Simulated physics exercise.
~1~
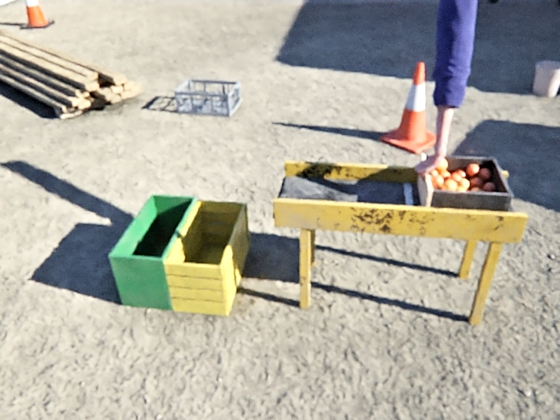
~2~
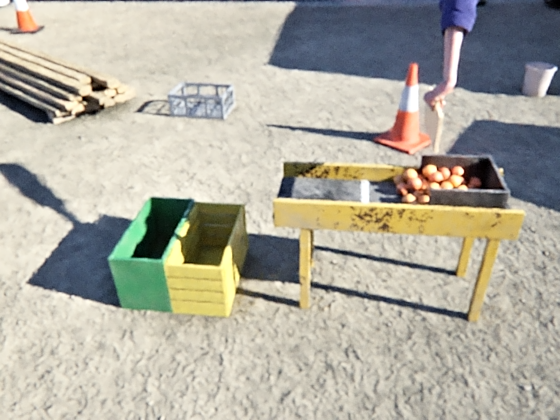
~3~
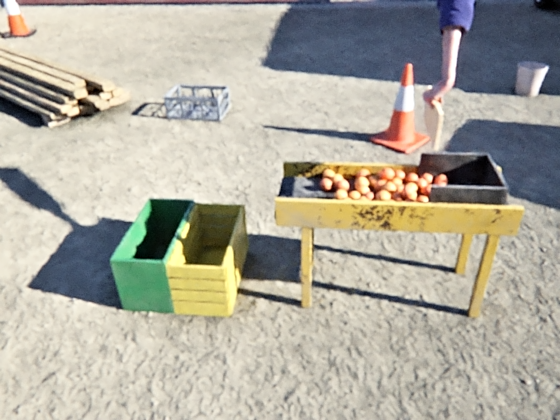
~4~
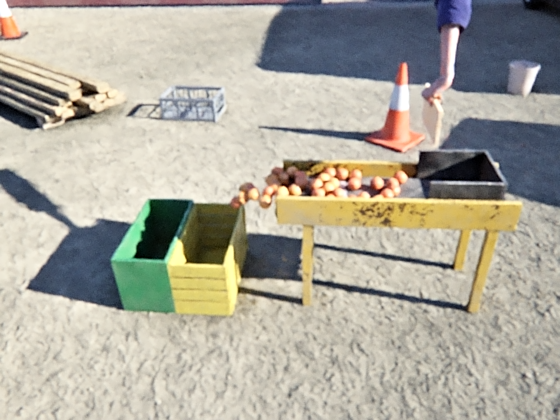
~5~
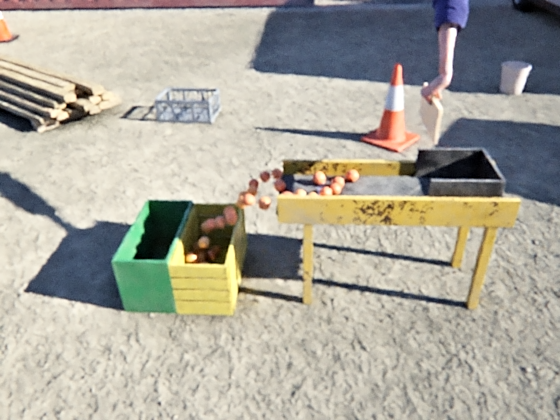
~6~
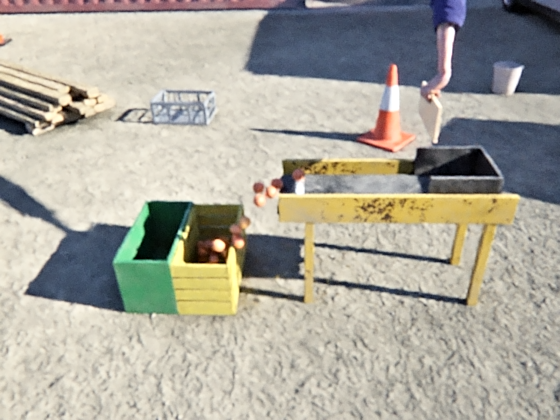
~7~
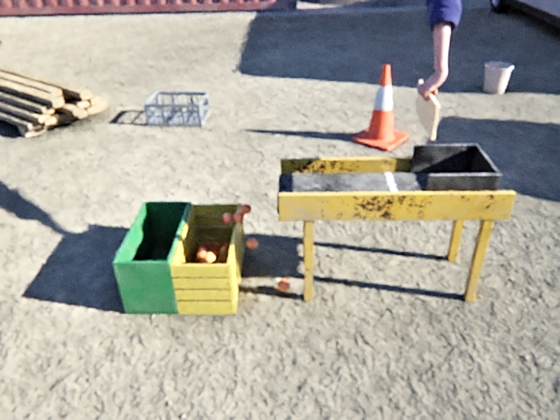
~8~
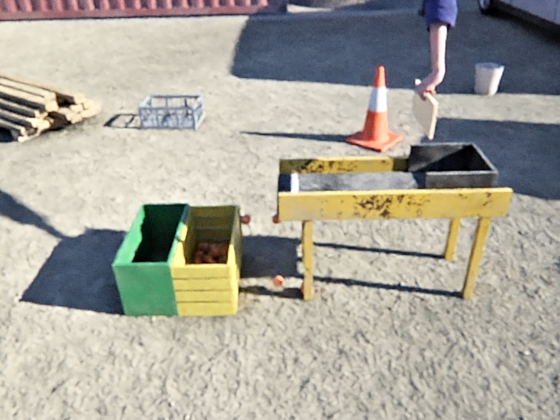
A yellow trough on legs stands on sunlit gritty ground, seen from slightly above, with a black pen of small orange balls at its right end. Below its left end sit a yellow box and, farther left, a green one, while a traffic cone, a crate and stacked poles lie behind. A purple-sleeved arm reaches down and lifts the gate away, holding it behind the trough. The balls slide left along the dark belt in a spreading heap, then spill off the end. Most drop into the yellow box, a few land on the ground short of it, and the green box stays empty.
